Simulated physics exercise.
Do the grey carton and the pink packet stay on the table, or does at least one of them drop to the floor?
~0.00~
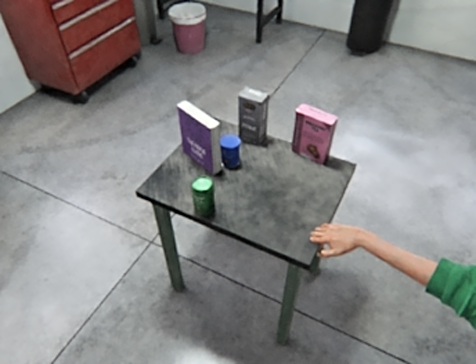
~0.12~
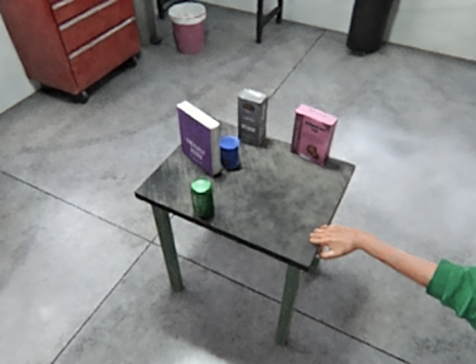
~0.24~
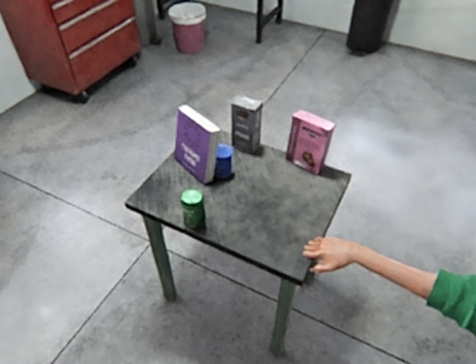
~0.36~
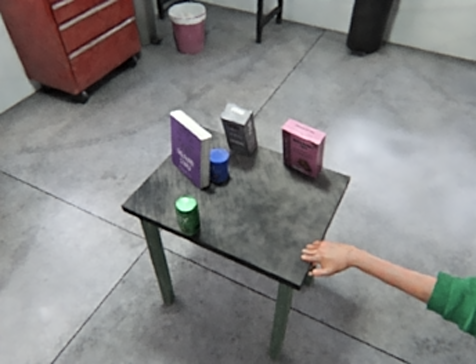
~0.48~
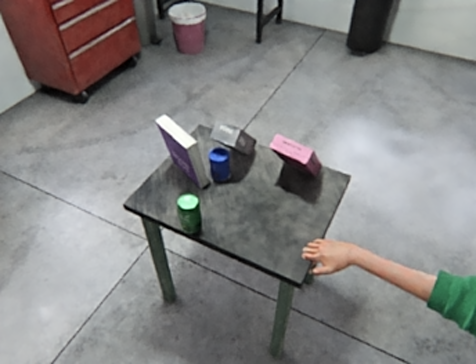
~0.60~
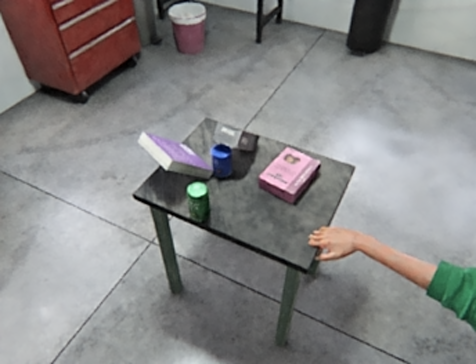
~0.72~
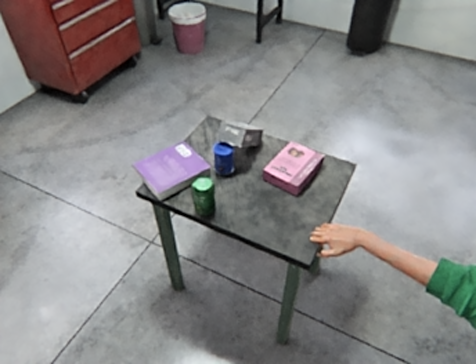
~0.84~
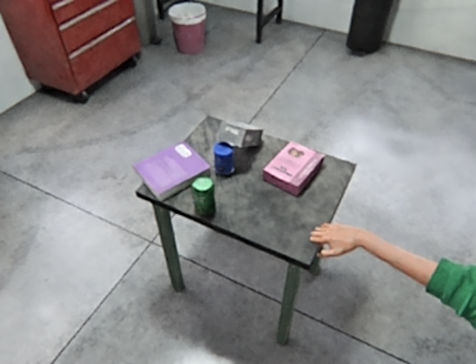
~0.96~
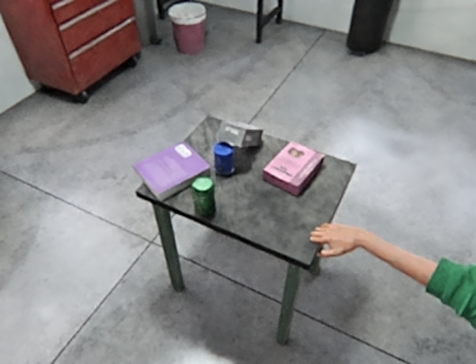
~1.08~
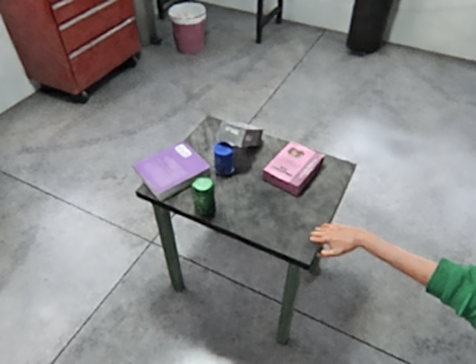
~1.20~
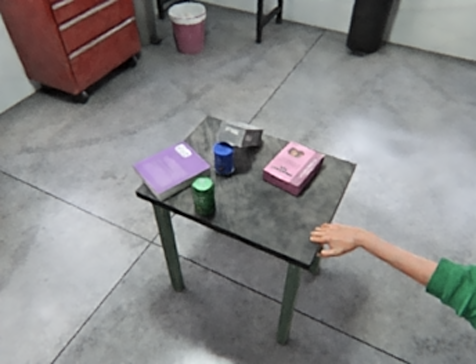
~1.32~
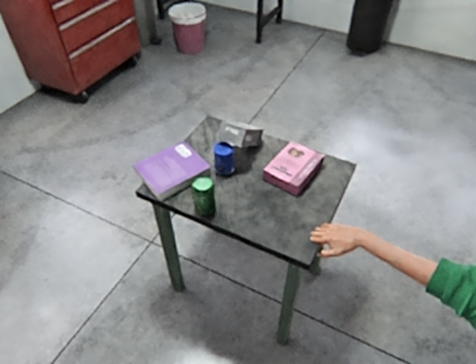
Both stay on the table. They tip over as it jerks, but neither one goes over the edge.
